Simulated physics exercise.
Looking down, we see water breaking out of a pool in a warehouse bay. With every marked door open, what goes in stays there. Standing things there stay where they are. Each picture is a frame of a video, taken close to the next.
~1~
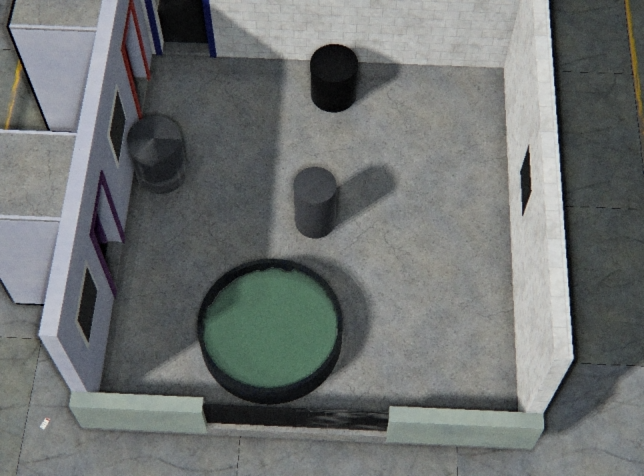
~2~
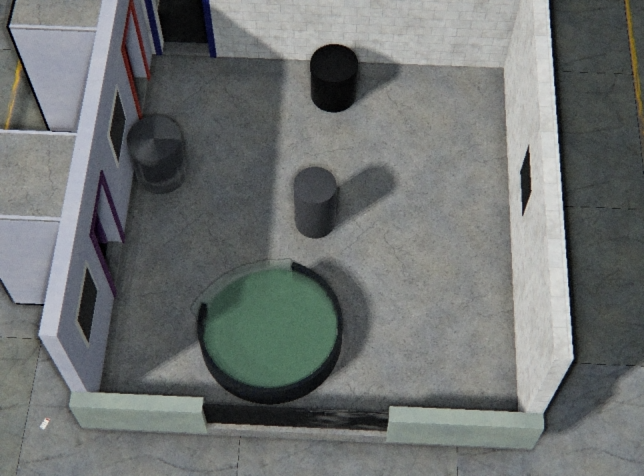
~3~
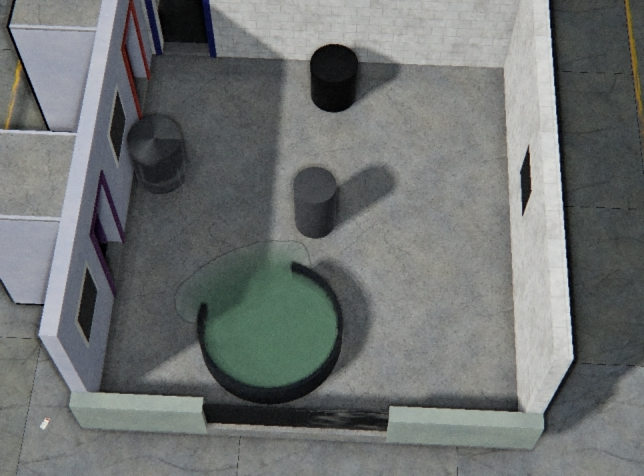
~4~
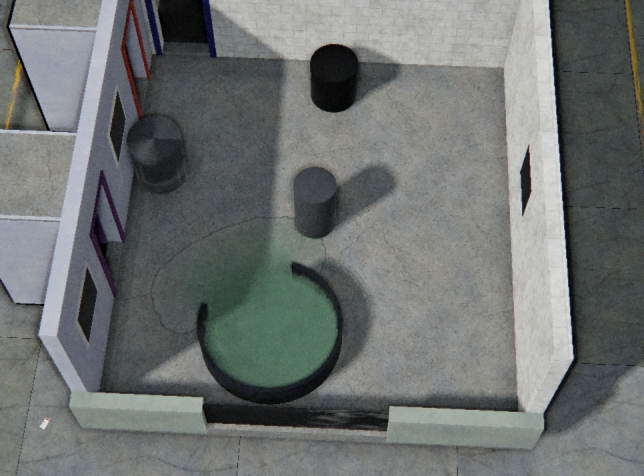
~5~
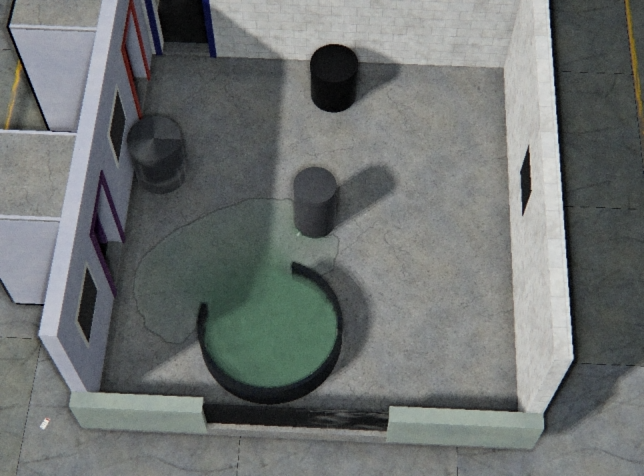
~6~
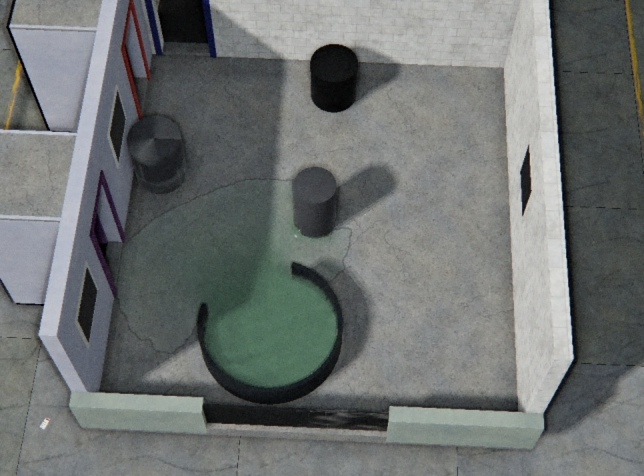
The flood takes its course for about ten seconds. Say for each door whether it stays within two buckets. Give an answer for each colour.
The red door stays within two buckets; the purple door goes past two buckets; the blue door goes past two buckets.
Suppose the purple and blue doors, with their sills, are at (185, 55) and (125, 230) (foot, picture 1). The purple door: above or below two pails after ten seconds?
Log - purple door: Beyond the mark.
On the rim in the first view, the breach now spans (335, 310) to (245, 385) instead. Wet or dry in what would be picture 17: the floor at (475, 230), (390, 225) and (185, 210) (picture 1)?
Going through them, the first would be still bare, the next still bare and the last still bare.
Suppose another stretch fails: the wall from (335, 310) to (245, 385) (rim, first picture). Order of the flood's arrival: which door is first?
That is the purple one.
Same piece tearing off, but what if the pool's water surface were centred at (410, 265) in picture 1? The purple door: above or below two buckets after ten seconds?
Briefly, the purple door door gets little enough.
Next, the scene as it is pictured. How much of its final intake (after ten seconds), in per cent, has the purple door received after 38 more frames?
Roughly 95 %.
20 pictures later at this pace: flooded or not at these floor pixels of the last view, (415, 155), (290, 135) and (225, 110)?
First spot not wet, second inundated, third inundated.
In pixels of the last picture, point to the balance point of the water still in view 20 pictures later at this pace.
At about (231, 221).
A moment on, water covers 25 % of the floor; the red door not reached, the purple door under two buckets in, the blue door not reached.
Next, water covers 35 % of the floor; the red door wet at the sill, nothing in, the purple door over two buckets in, the blue door not reached.
Then, water covers 40 % of the floor; the red door wet at the sill, nothing in, the purple door over two buckets in, the blue door over two buckets in.
Later, water covers 55 % of the floor; the red door wet at the sill, nothing in, the purple door far over two buckets in, the blue door over two buckets in.
In the end, water covers 80 % of the floor; the red door wet at the sill, nothing in, the purple door far over two buckets in, the blue door over two buckets in.
